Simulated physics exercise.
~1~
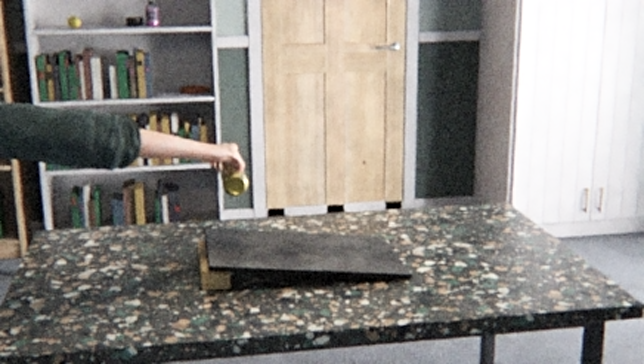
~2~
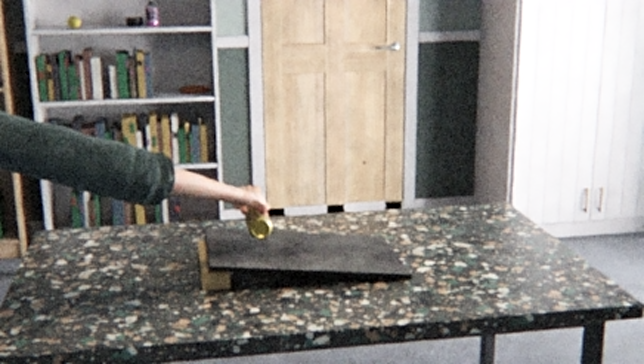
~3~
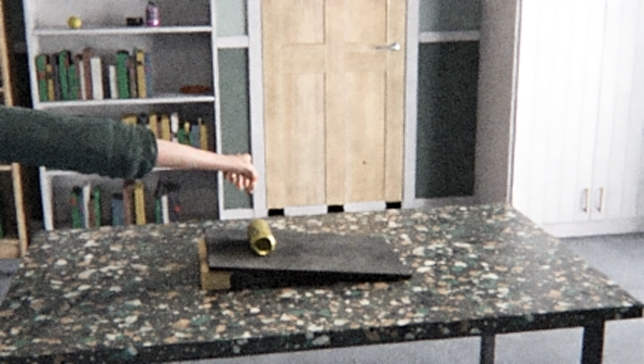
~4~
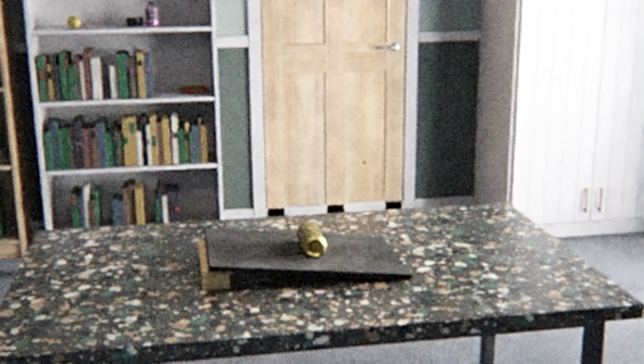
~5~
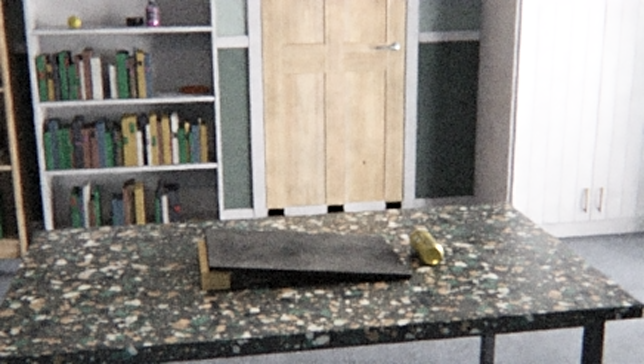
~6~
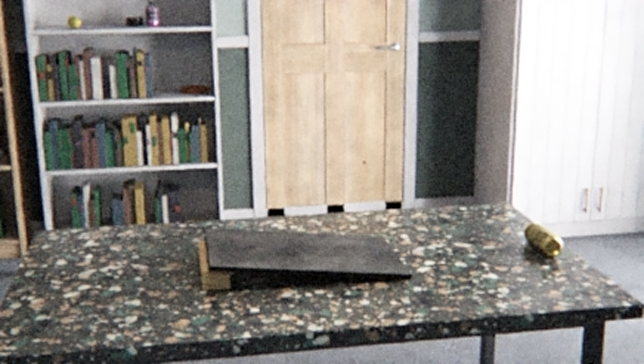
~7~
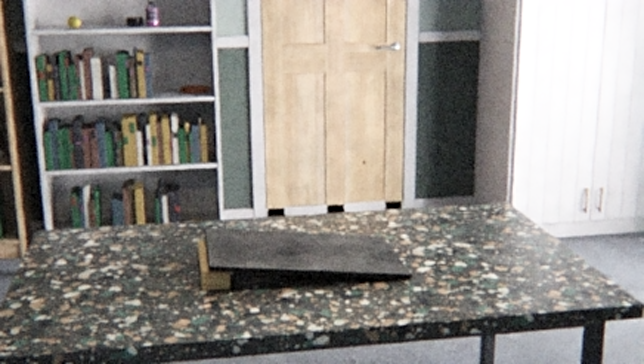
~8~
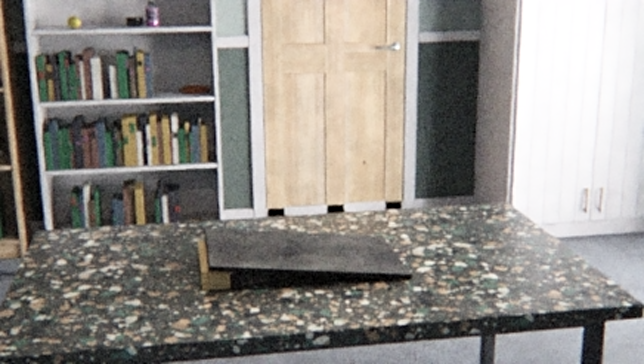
A hand set a yellow can on its side near the top of a dark sloping board on a speckled table and let go, and the can rolled down to the right, crossed the tabletop and went out of sight, leaving the board in place.
